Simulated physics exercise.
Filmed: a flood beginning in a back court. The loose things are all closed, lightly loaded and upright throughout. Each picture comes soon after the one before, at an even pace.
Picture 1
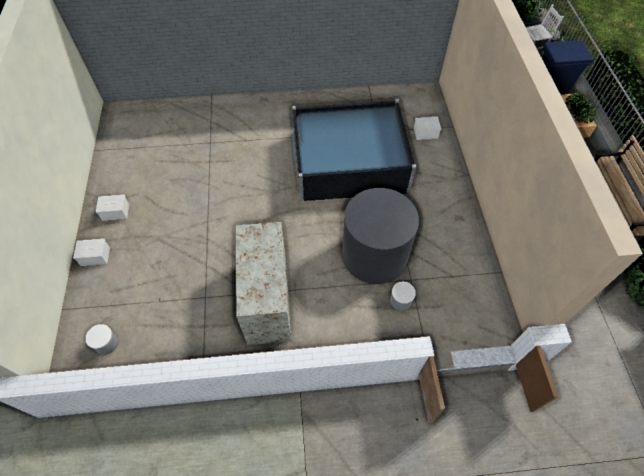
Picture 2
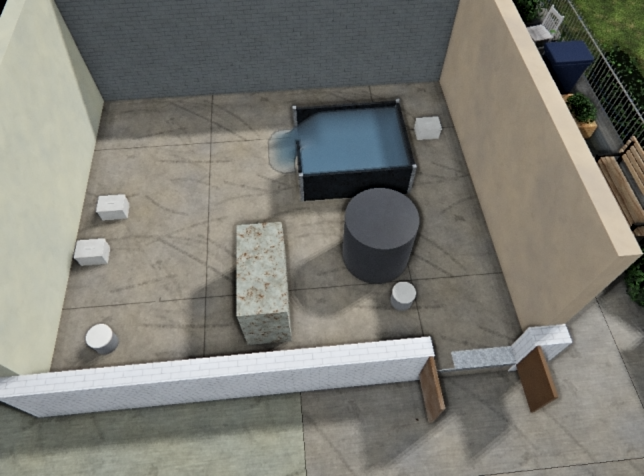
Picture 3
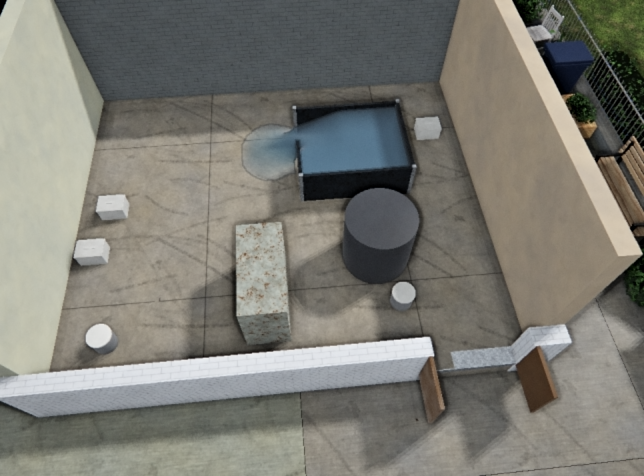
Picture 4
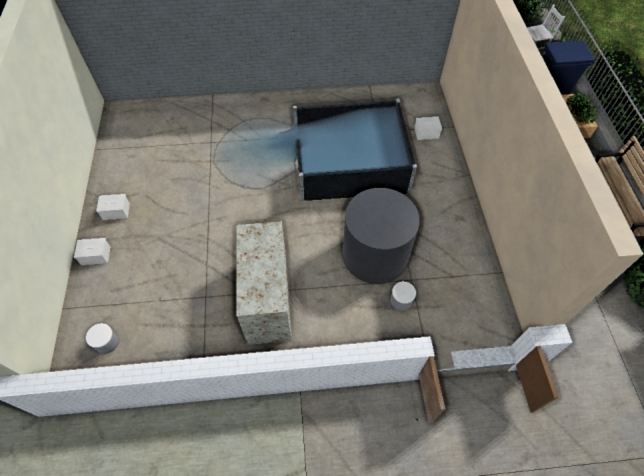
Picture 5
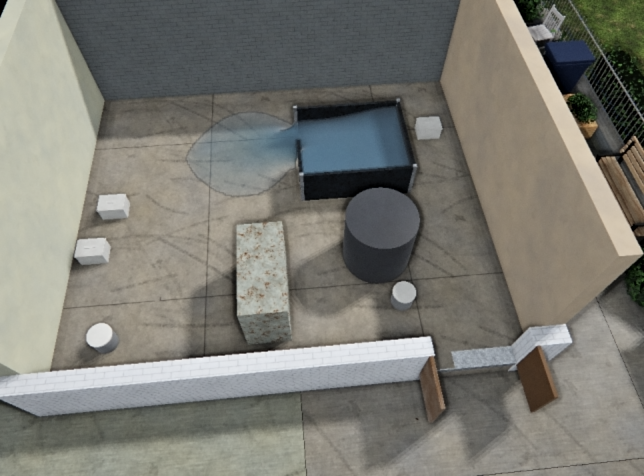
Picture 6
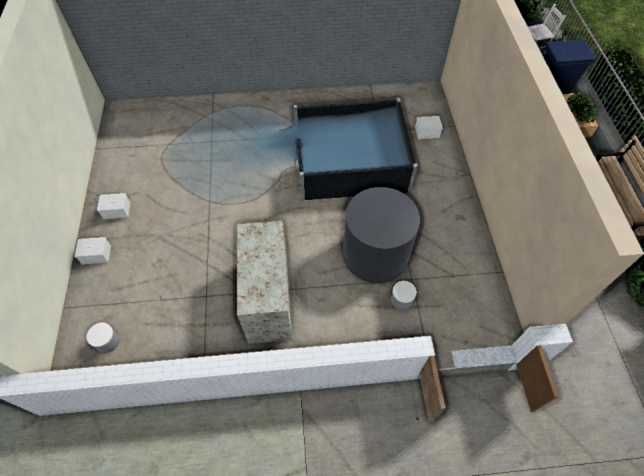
In a walled back court, water poured out of the left side of a dark, open-topped tank and spread leftward across the paving in a widening puddle, while the blocks and cylinders around it stayed put.
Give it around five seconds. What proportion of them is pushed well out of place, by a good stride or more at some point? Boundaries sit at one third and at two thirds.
The result is a share of a third to two thirds.
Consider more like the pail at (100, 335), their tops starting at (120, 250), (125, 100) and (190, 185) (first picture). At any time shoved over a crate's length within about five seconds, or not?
One by one: Hardly budges; knocked well away; knocked well away.
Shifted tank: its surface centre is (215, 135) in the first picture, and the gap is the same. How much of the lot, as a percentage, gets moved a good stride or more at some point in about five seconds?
Around 60 in a hundred.
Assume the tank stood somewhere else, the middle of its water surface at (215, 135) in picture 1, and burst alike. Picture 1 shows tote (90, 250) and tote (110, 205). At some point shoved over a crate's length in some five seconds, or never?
Travelled that far, travelled that far.
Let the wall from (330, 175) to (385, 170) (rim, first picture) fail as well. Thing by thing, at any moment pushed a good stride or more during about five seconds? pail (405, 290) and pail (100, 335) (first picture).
Lab note - in sequence: Never that far; never that far.
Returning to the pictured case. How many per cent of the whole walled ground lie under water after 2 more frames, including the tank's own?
Near 25 %.
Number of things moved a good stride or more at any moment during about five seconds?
2.
A moment on, 0 of 5 are well off their spots; 0 afloat.
Next, 0 of 5 are well off their spots; 1 afloat.
Later, 2 of 5 are well off their spots; 2 afloat.
In the end, 2 of 5 are well off their spots, and 2 have been at some point; 2 afloat.
